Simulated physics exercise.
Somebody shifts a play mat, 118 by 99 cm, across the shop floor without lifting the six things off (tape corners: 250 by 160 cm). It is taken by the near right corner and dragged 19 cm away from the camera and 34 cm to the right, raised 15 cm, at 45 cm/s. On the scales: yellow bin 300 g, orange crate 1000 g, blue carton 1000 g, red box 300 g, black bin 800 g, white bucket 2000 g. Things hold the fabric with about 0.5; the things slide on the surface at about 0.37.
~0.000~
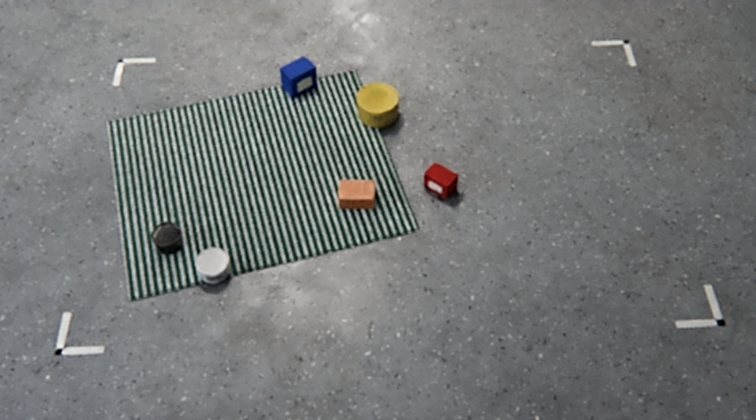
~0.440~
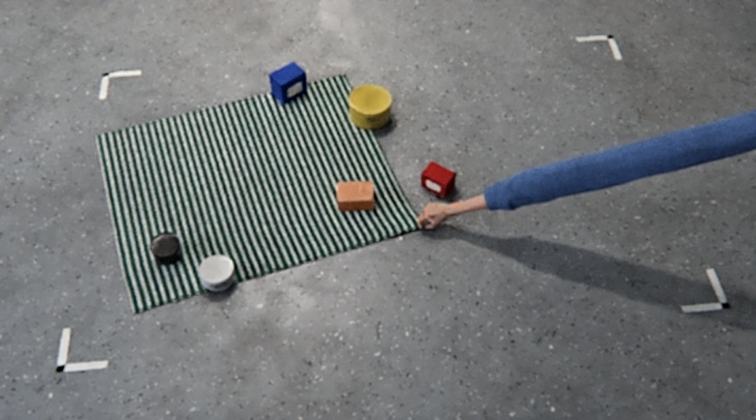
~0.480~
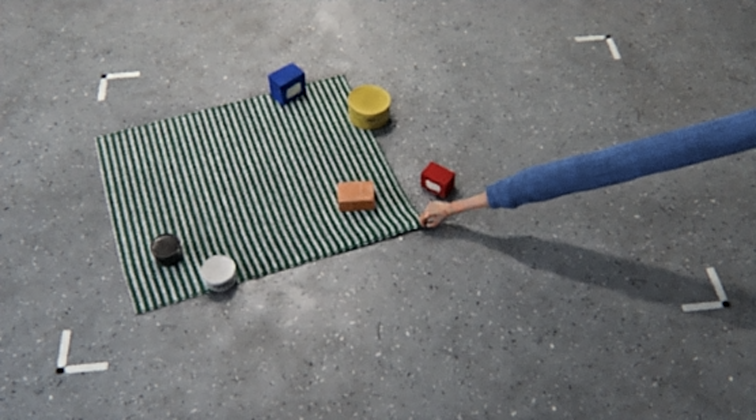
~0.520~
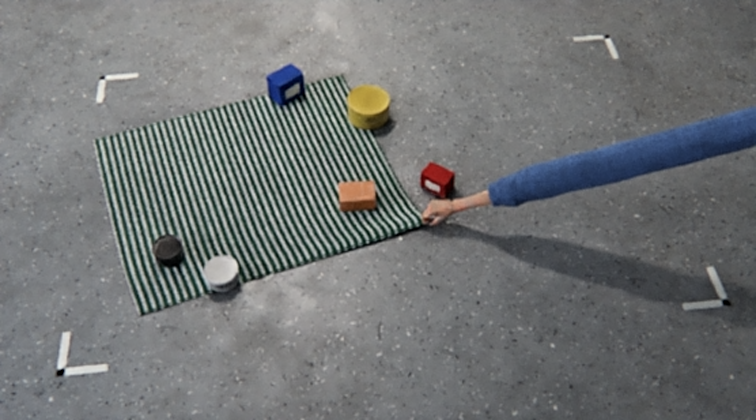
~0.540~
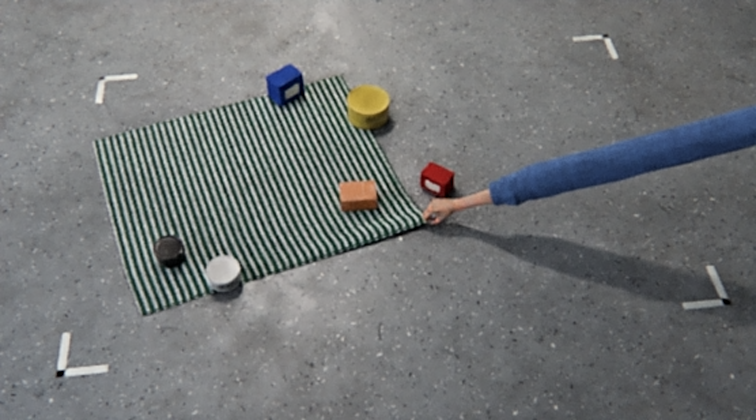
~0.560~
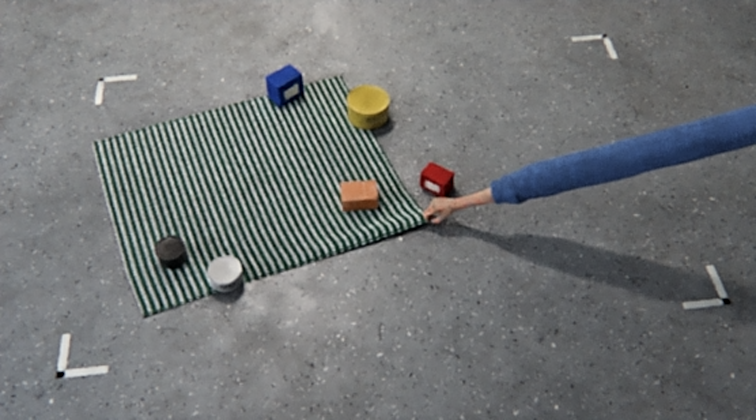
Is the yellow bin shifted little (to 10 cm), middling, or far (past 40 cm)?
Verdict: The yellow bin slides into the middle band.
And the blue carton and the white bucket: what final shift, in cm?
About: Blue carton 10 cm, white bucket 45 cm.
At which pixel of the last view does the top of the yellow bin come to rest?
At about (397, 79).
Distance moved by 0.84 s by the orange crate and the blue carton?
About: Orange crate 10 cm, blue carton 2 cm.
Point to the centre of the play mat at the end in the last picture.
Near (328, 189).
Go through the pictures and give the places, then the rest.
Shows, yellow bin (378, 97); play mat corners (129, 301) (107, 122) (356, 70) (420, 230), in the first frame.
Shows, white bucket (216, 268); play mat corners (133, 313) (96, 136); grip (424, 227), in the second frame.
Shows, play mat corners (136, 315) (94, 138); grip (425, 225), in the third frame.
Shows, white bucket (221, 269); play mat corners (139, 316) (93, 140); grip (427, 223), in the fourth frame.
Shows, play mat corners (141, 317) (93, 142); grip (429, 222), in the fifth frame.
Shows, yellow bin (368, 99); play mat corners (143, 318) (92, 143) (341, 75); grip (430, 221), in the sixth frame.
By 0.8 s, middle of the play mat at (269, 182); yellow bin 6 cm off its start, white bucket 17 cm off its start, black bin 15 cm off its start.
By 1.1 s, middle of the play mat at (291, 186); yellow bin 10 cm off its start, white bucket 29 cm off its start, black bin 27 cm off its start.
By 1.4 s, middle of the play mat at (318, 186); yellow bin 13 cm off its start at (390, 87), white bucket 40 cm off its start at (318, 256), black bin 38 cm off its start at (261, 241).
By 1.6 s, middle of the play mat at (326, 189); yellow bin 16 cm off its start, white bucket 44 cm off its start, black bin 40 cm off its start.
By 2.2 s, middle of the play mat at (328, 189); yellow bin 20 cm off its start at (397, 79), orange crate lifted 31 cm, white bucket 44 cm off its start at (327, 253), black bin 40 cm off its start at (267, 240).
